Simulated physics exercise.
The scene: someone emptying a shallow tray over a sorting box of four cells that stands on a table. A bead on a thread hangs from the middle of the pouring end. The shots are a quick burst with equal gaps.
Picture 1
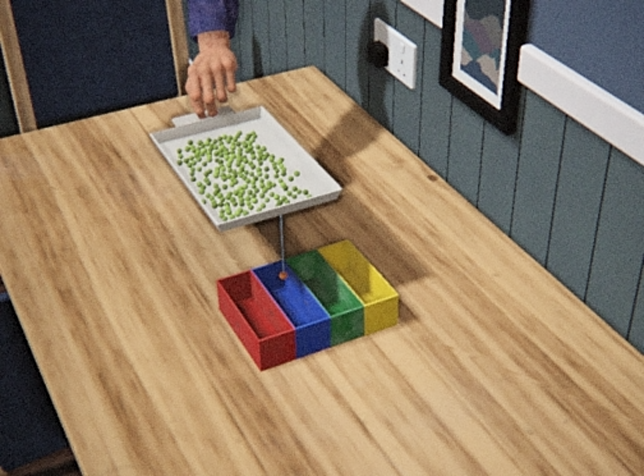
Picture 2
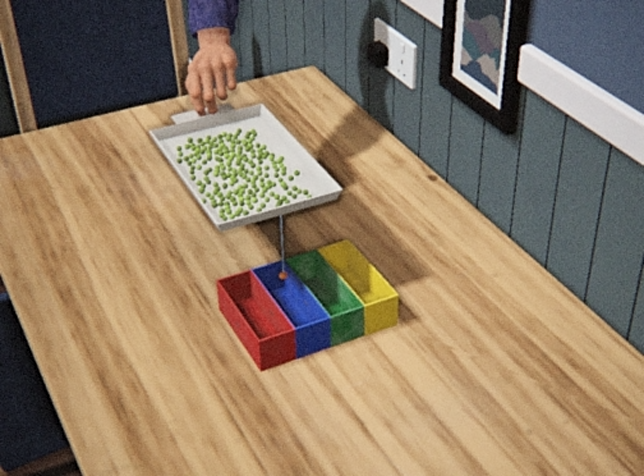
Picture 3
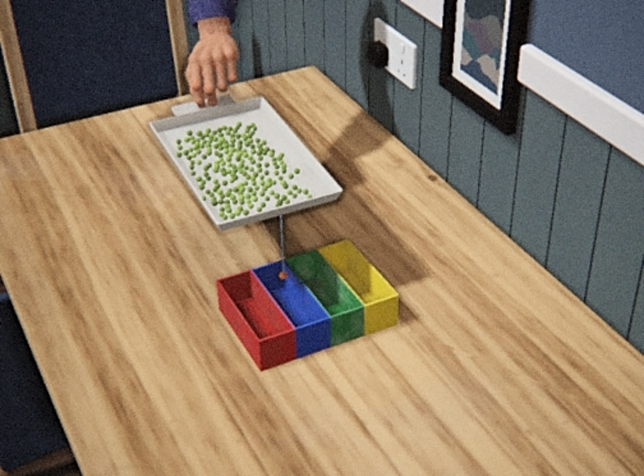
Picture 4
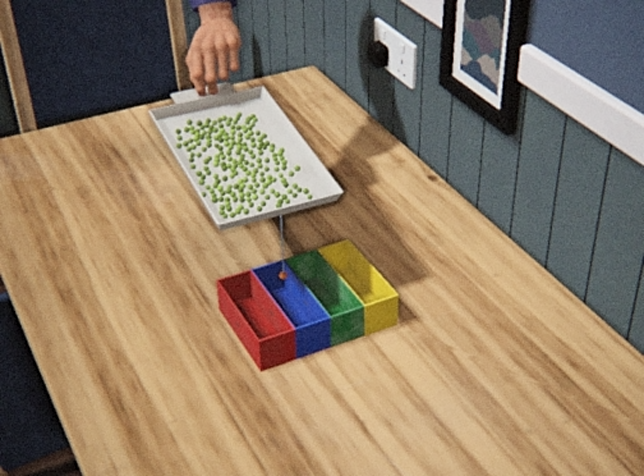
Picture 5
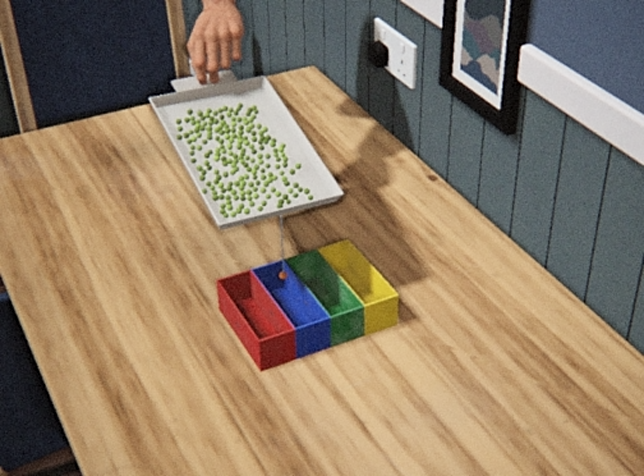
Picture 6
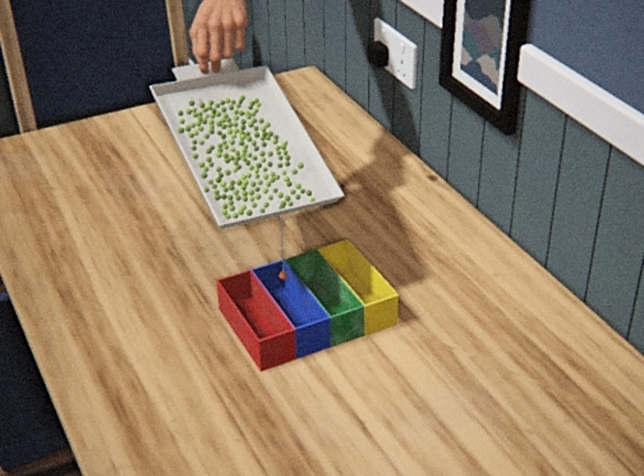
The clip opens on a hand holding a shallow white tray of small green peas above a box with red, blue, green and yellow cells on a wooden table. The hand gradually raises the tray's far end, steepening its slope, and the pouring end dips slightly at its right corner. By the close, the peas have shifted only slightly.
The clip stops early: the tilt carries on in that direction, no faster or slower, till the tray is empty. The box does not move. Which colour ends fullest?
The green cell gets the most.
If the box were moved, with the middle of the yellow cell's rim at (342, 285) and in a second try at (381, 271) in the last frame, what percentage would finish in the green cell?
First some 30, then 40 per cent.
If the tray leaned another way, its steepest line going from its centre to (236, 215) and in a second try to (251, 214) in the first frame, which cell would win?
First that red cell, then the red one.
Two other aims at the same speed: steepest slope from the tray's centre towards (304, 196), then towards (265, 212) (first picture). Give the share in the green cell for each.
In turn 40 and 10 in a hundred.
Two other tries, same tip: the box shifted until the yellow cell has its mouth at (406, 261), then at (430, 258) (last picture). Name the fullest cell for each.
The first try: That blue cell. The second: The cell in red.
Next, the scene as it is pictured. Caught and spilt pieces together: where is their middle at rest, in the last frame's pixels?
Roughly at (333, 321).
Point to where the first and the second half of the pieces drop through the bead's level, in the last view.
The first part at (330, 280); the rest at (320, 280).
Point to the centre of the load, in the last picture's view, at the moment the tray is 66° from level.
At about (298, 203).
Shortly afterwards, tray tipped steeply; the bulk on the tray; a little in the yellow cell; a little in the green cell; only a few in the blue cell; a little falling or outside the box.
Next, tray tipped past a quarter turn; only a few on the tray; near a third in the green cell; near a quarter in the yellow cell; near a quarter in the blue cell; a little in the red cell; a little falling or outside the box.
Some moments later, tray tipped past a quarter turn; near a third in the green cell; near a quarter in the yellow cell; near a quarter in the blue cell; a little in the red cell; only a few falling or outside the box.
In the end, tray tipped past a quarter turn; near a third in the green cell; near a quarter in the yellow cell; near a quarter in the blue cell; a little in the red cell; only a few outside the box.
